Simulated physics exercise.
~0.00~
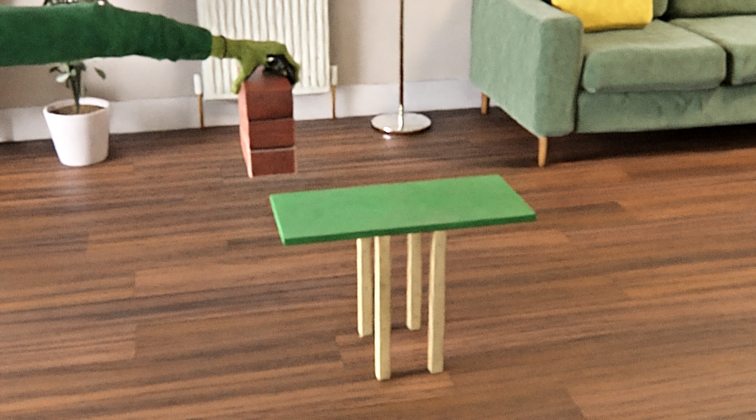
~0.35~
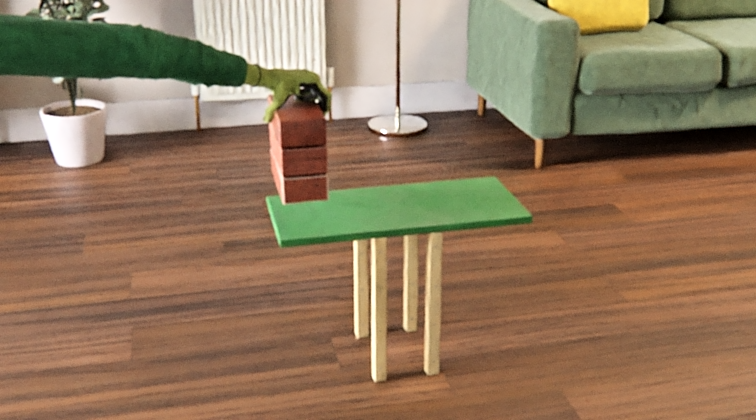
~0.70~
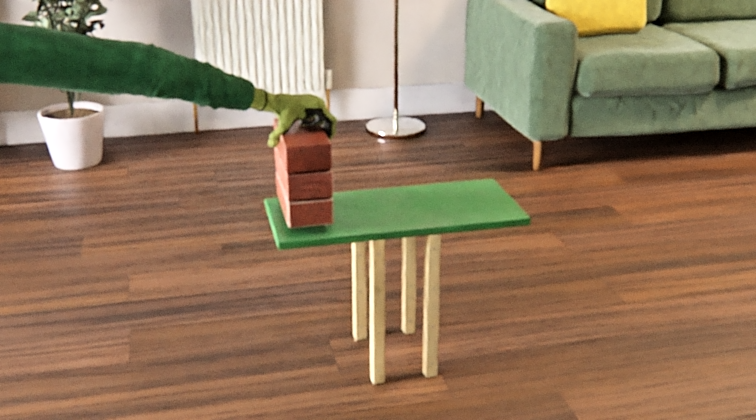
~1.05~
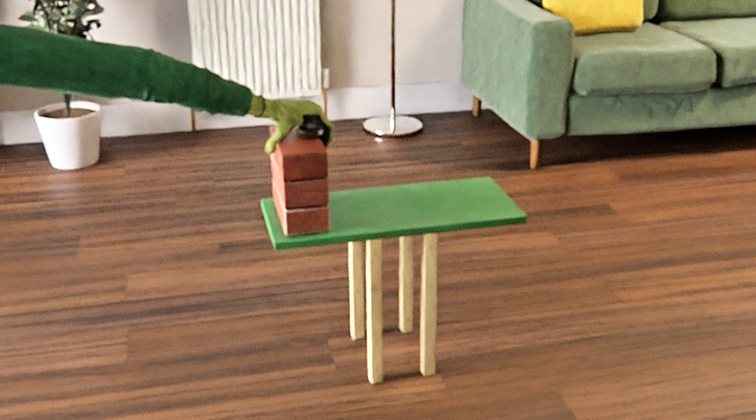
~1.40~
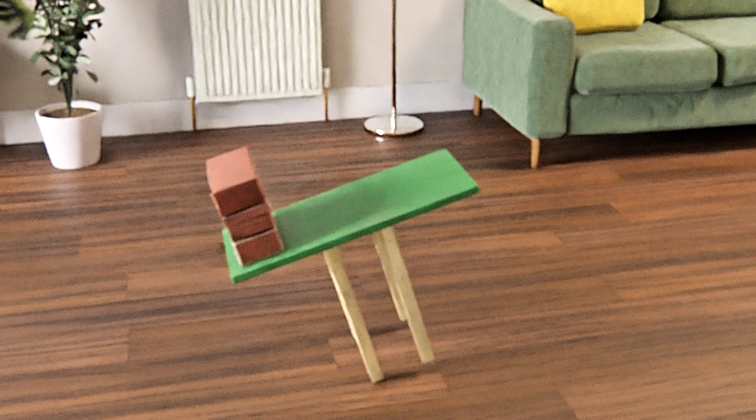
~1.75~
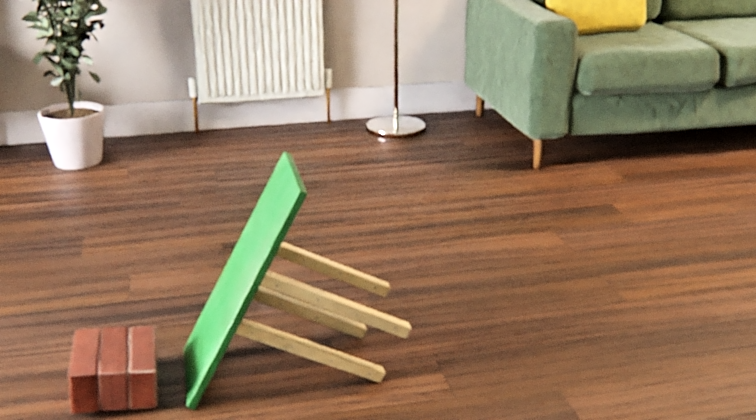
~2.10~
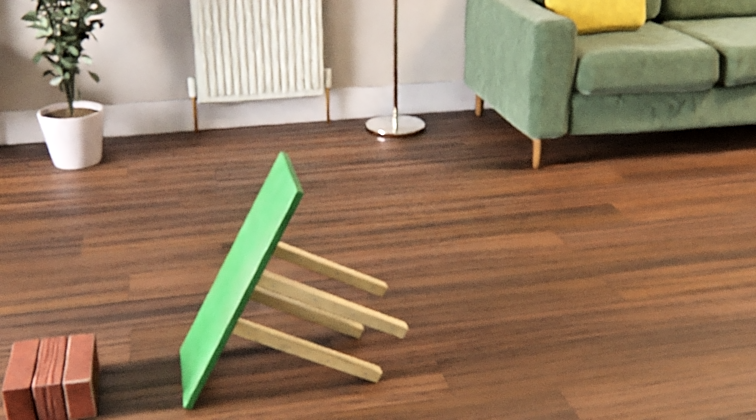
A gloved hand sets stacked bricks on a green table's left end, and it topples left.
